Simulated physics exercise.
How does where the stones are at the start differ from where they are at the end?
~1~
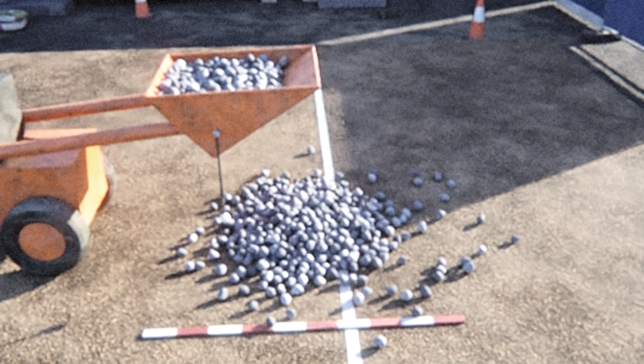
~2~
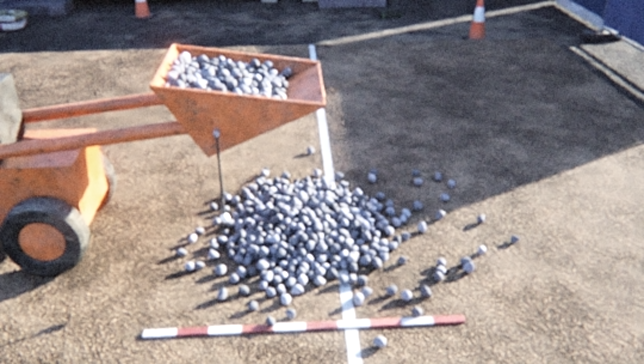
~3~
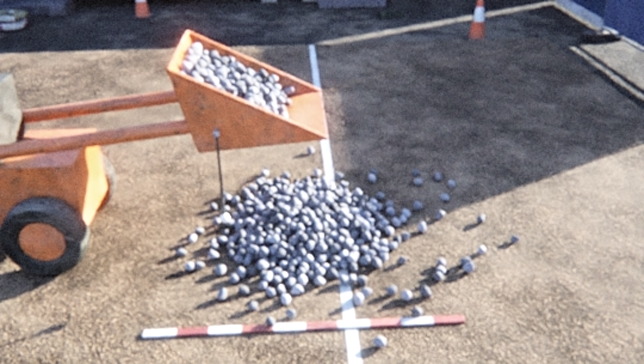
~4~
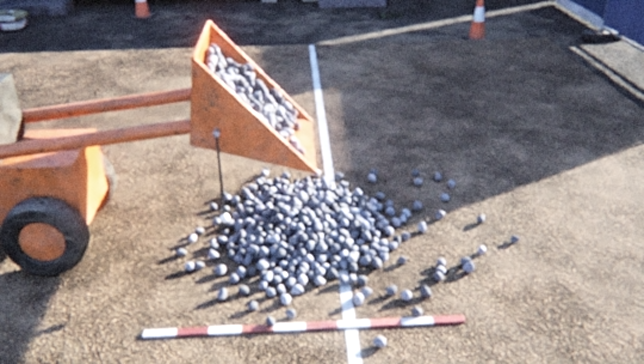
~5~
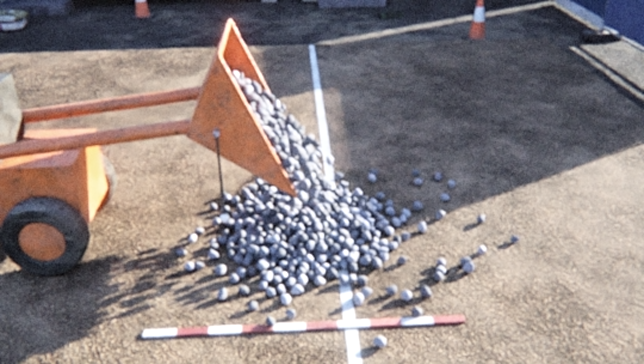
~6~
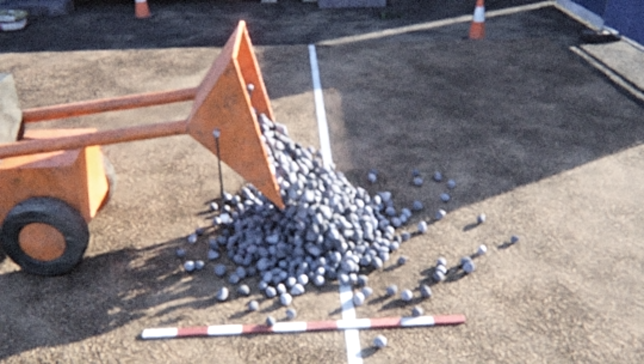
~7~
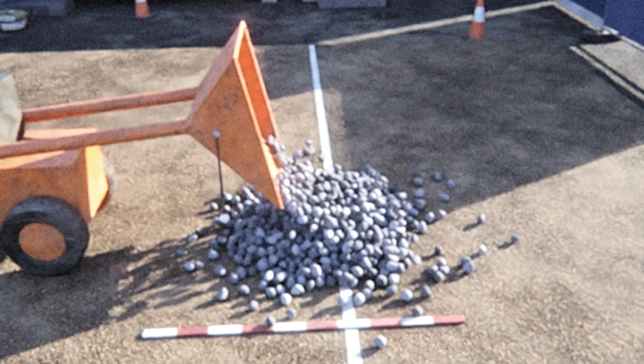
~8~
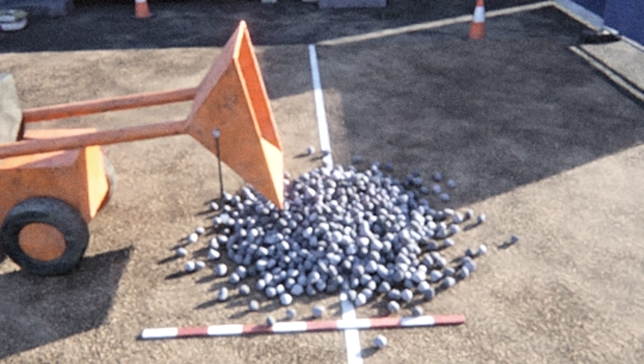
At the start, some of the stones are up in the orange bucket and the rest lie in a pile below it. At the end, they are all on the ground in one bigger heap that spreads farther right across the white line.
